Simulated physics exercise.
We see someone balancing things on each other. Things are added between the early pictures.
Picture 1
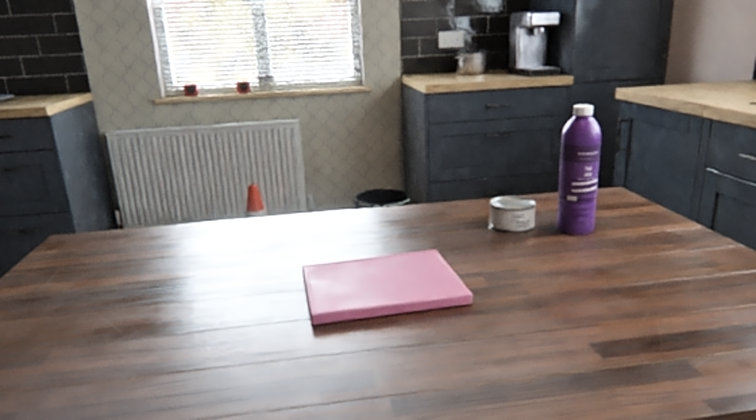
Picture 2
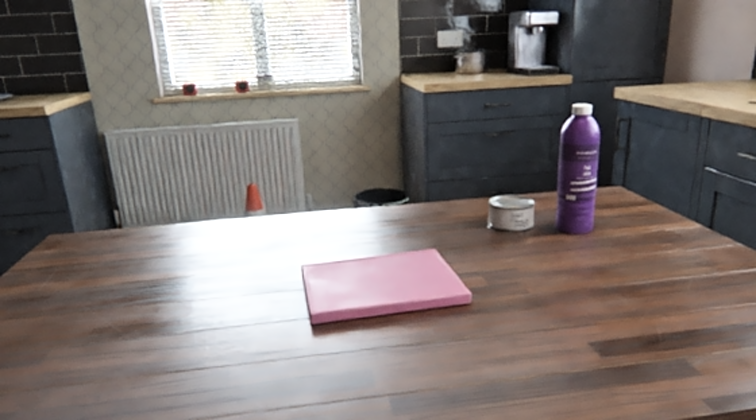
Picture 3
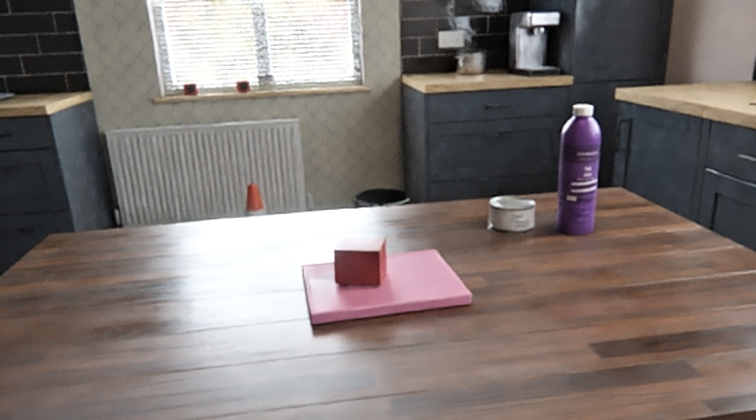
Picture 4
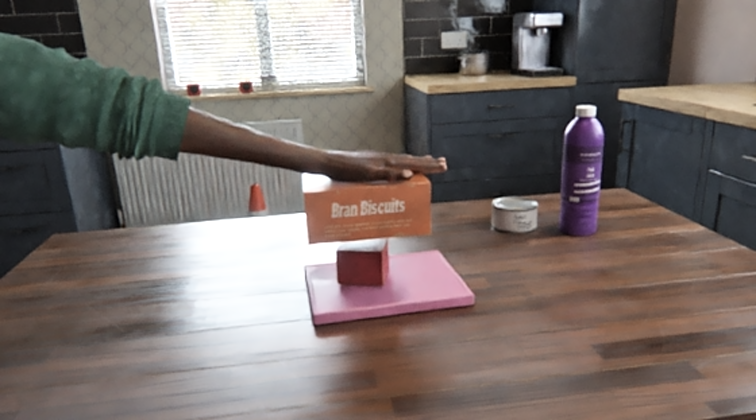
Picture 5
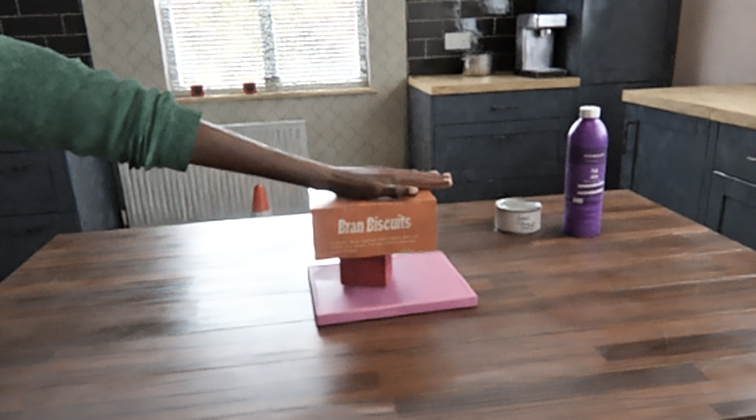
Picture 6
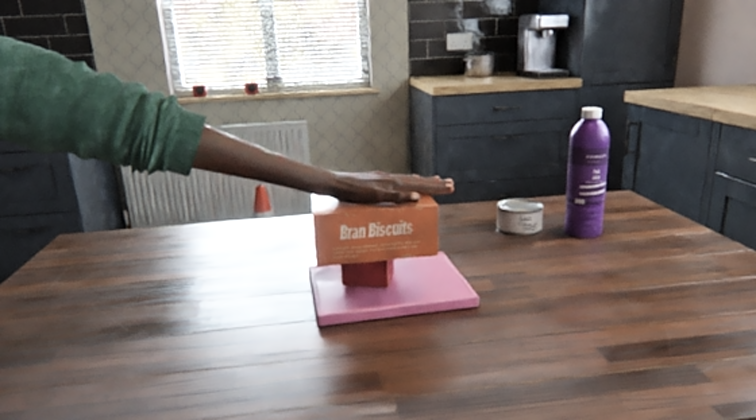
A hand lowering an orange Bran Biscuits box onto a small red block on a pink tray, then keeping hold of it.
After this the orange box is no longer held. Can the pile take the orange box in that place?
The pile holds.
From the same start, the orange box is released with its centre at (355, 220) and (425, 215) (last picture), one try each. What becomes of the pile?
First, it keeps its balance; second, it loses its balance.
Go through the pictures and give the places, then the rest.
In the first frame, the last thing is not in view yet; white tub (512, 214).
In the second frame, the last thing is not in view yet; pink tray (380, 282).
In the third frame, the last thing is not in view yet; white tub (512, 214).
In the fourth frame, on its way; orange box (364, 200); pink tray (383, 283).
In the fifth frame, on its way; orange box (369, 215); white tub (518, 216).
In the sixth frame, set down, still held; orange box (371, 221); pink tray (388, 285).
Then, 0.20 s past the last view, nothing moves.
Then, 0.70 s past the last view, orange box resting near (371, 221).
Finally, all 5 still in place. Final places as the last picture's camera would see them, orange box near (371, 221). The pile keeps its balance.
